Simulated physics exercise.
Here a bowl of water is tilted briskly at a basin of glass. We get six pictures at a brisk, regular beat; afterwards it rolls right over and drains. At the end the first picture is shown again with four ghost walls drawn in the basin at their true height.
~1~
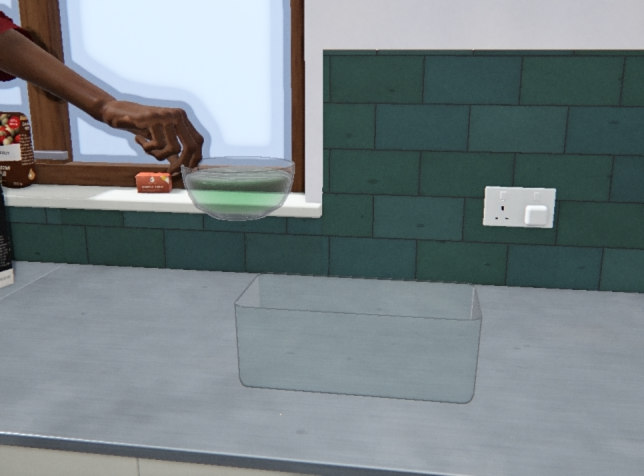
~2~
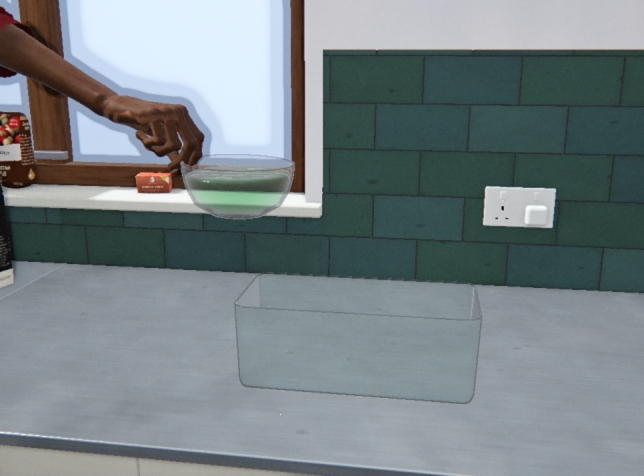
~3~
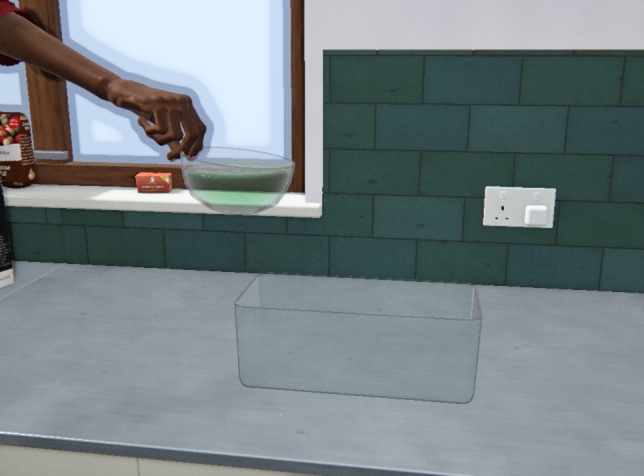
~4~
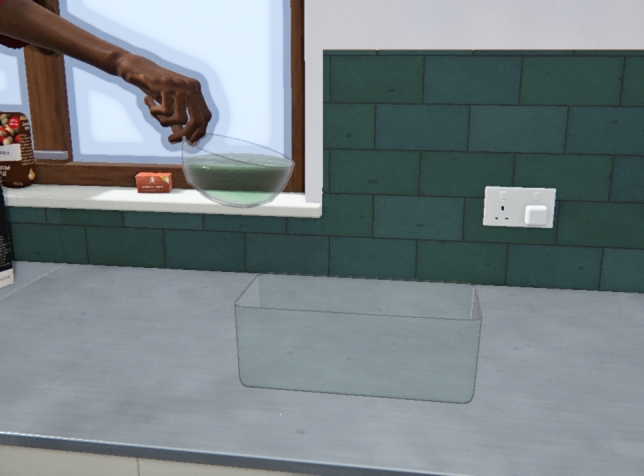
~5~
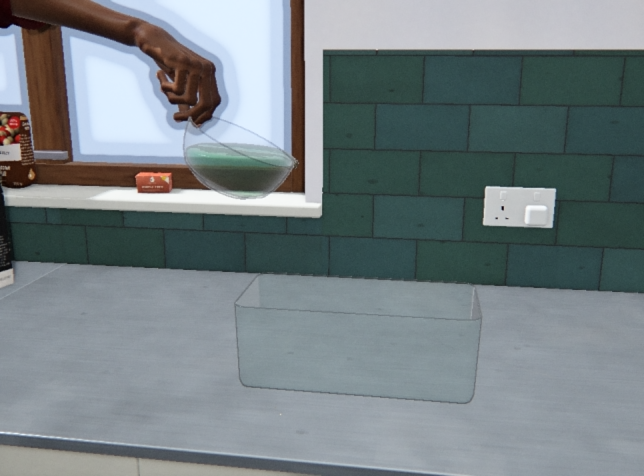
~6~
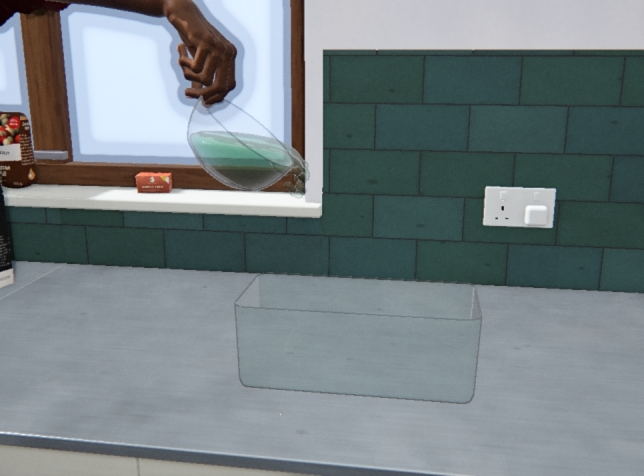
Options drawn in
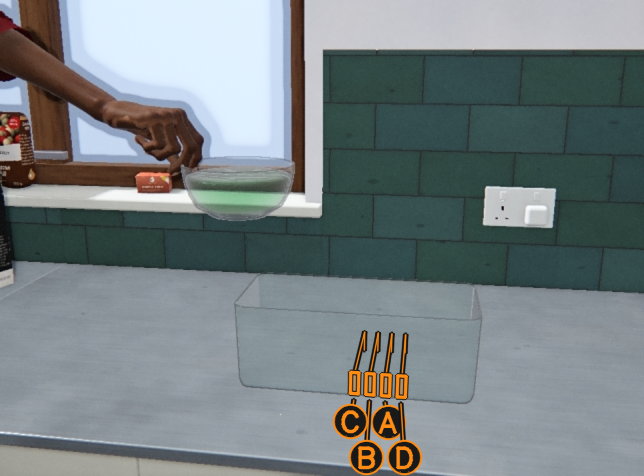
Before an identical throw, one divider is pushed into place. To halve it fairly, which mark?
It is A.
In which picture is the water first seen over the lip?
Picture 5.
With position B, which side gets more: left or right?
The right one.
In orange, A at (385, 402); B at (369, 400); C at (353, 399); D at (400, 403).
If A is chosen, about 49 % ends left of the wall and 49 % right of it; 3 % is lost outside.
If B is chosen, about 34 % ends left of the wall and 64 % right of it.
If C is chosen, about 24 % ends left of the wall and 74 % right of it.
If D is chosen, about 70 % ends left of the wall and 26 % right of it; 4 % is lost outside.
